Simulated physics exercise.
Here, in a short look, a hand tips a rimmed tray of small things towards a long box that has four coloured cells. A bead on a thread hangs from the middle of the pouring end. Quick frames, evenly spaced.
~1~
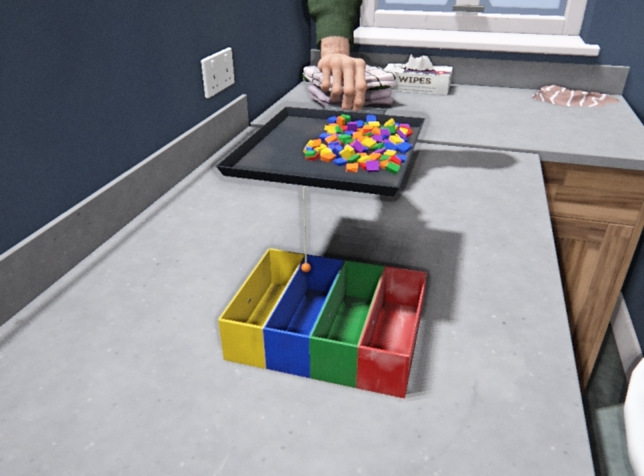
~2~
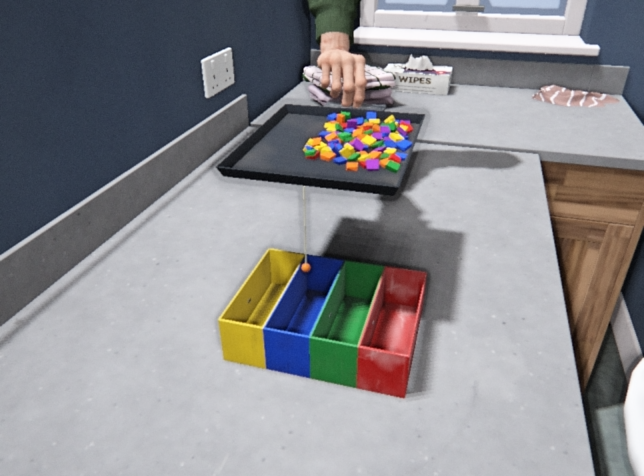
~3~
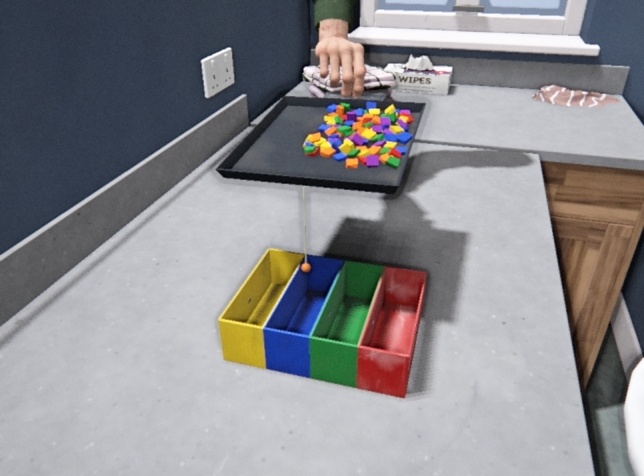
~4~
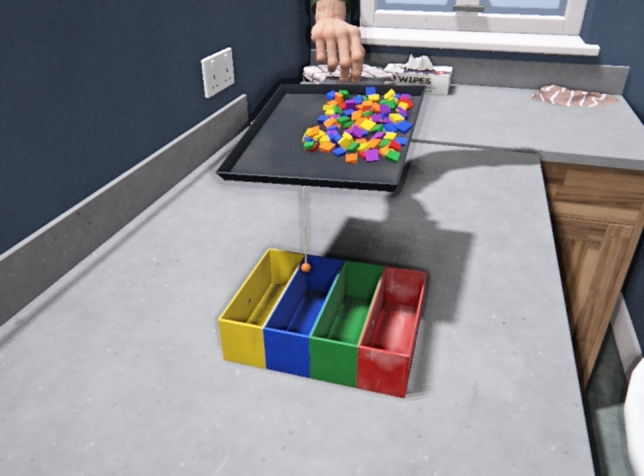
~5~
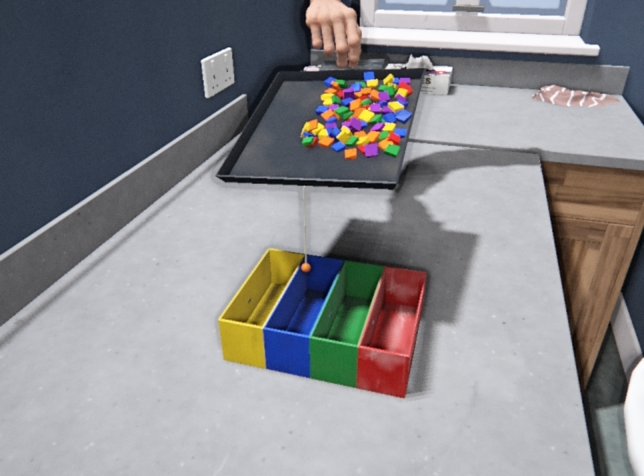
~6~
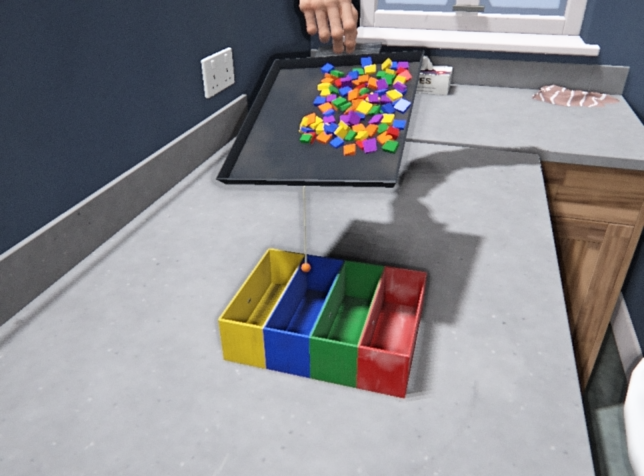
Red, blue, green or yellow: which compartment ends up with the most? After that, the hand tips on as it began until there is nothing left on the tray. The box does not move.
The yellow one.
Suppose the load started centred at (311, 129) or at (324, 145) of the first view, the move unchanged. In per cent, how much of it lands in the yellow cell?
Around 30 percent the first time and around 30 percent the second time.
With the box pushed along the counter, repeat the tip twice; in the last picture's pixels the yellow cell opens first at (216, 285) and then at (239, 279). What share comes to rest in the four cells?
In turn about 90 and about 80 percent.
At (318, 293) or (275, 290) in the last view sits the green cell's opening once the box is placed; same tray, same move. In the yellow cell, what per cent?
In order: 40 percent and 20 percent.
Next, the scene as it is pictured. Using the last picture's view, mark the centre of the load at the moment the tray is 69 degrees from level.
I'd put the middle of the pieces at roughly (266, 193).
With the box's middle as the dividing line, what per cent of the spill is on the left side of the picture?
Around 100 %.
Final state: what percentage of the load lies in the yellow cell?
About 30 per cent.
Soon after the last picture, tray tipped steeply; about half on the tray; about half falling or outside the box.
A little later, tray tipped past a quarter turn; about a third in the yellow cell; about a quarter in the blue cell; a stray few in the green cell; about half falling or outside the box.
Later still, tray tipped past a quarter turn; about a third in the yellow cell; about a quarter in the blue cell; a stray few in the green cell; about half falling or outside the box.
At rest, tray tipped past a quarter turn; about a third in the yellow cell; about a quarter in the blue cell; a stray few in the green cell; none in the red cell; about half outside the box.
